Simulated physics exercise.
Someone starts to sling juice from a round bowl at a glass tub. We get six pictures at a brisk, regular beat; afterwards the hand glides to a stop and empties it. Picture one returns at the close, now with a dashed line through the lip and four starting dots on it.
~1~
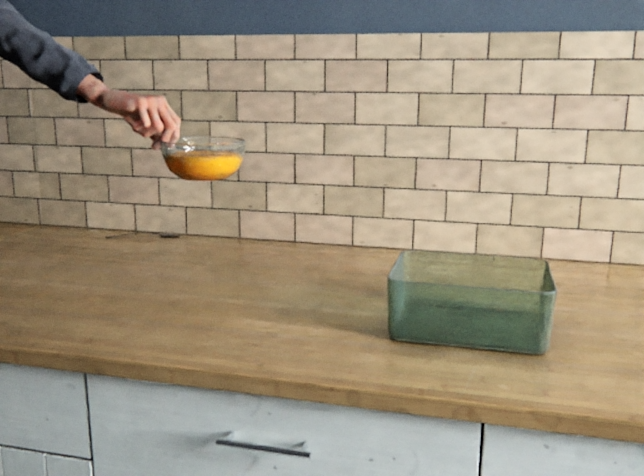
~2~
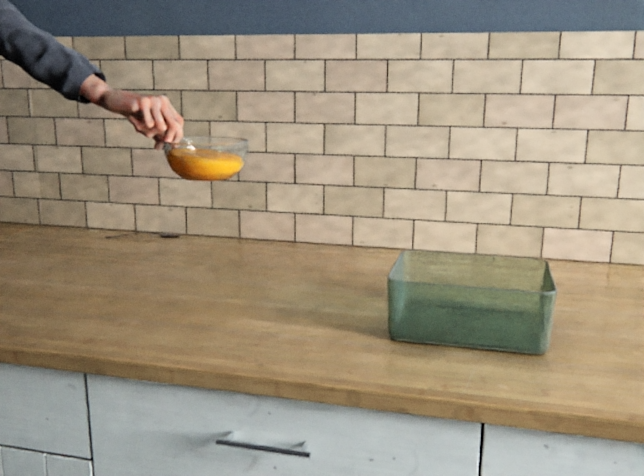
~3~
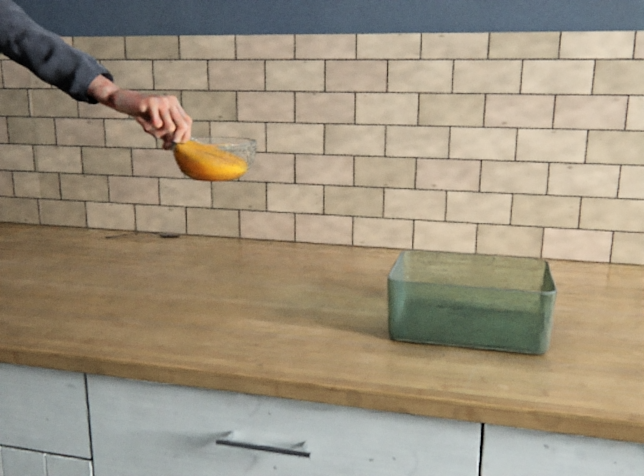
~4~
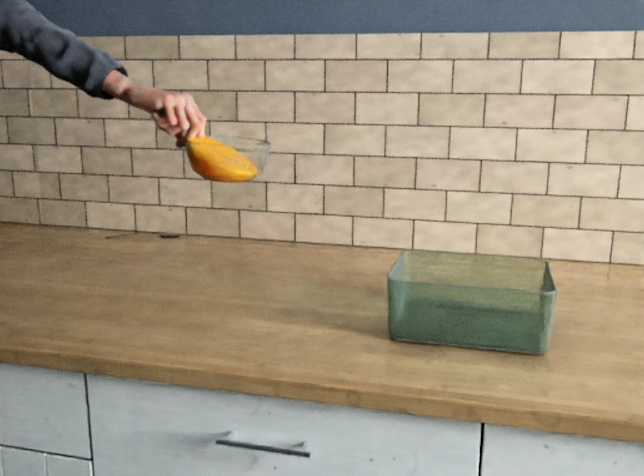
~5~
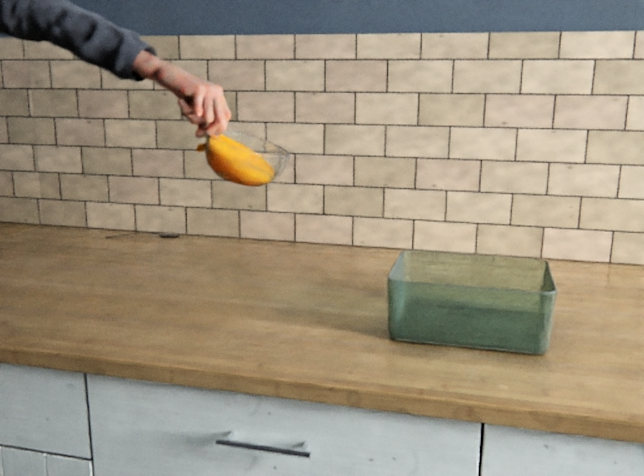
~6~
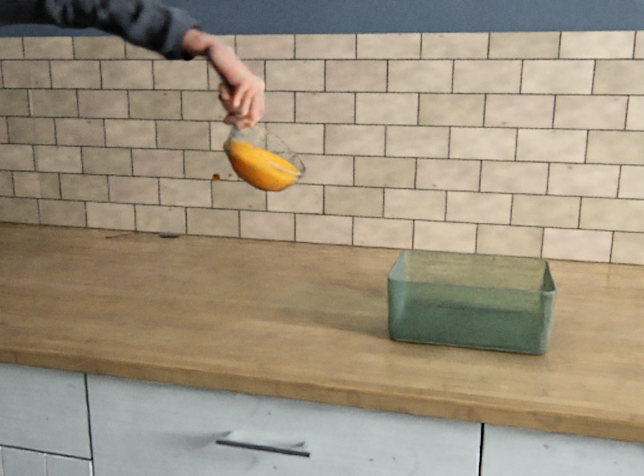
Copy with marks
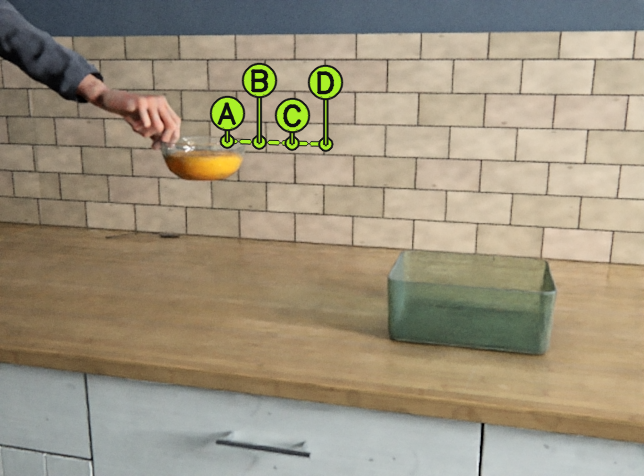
A hand in a dark sleeve holds a clear round bowl of orange juice at the upper left, above a wooden counter seen from the front and slightly above. A green-tinted glass tub sits at the right, with cream tiles behind and pale drawers below. The arm moves gradually right as the bowl tilts rightward, juice sloshing up its left side and a small drop separating there.
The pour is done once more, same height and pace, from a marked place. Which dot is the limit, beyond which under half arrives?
The answer is dot B.
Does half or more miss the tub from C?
No.
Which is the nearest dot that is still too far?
That is dot A.
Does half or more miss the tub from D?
No, not at all.
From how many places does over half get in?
Three.
In lime, A at (227, 141); B at (259, 142); C at (292, 143); D at (325, 144).
With A, about 20 % lands in the tub, 75 % falls short and 5 % goes beside or beyond.
With B, about 69 % lands in the tub, 17 % falls short and 13 % goes beside or beyond.
With C, about 68 % lands in the tub, 6 % falls short and 26 % goes beside or beyond.
With D, about 81 % lands in the tub, 11 % falls short and 8 % goes beside or beyond.
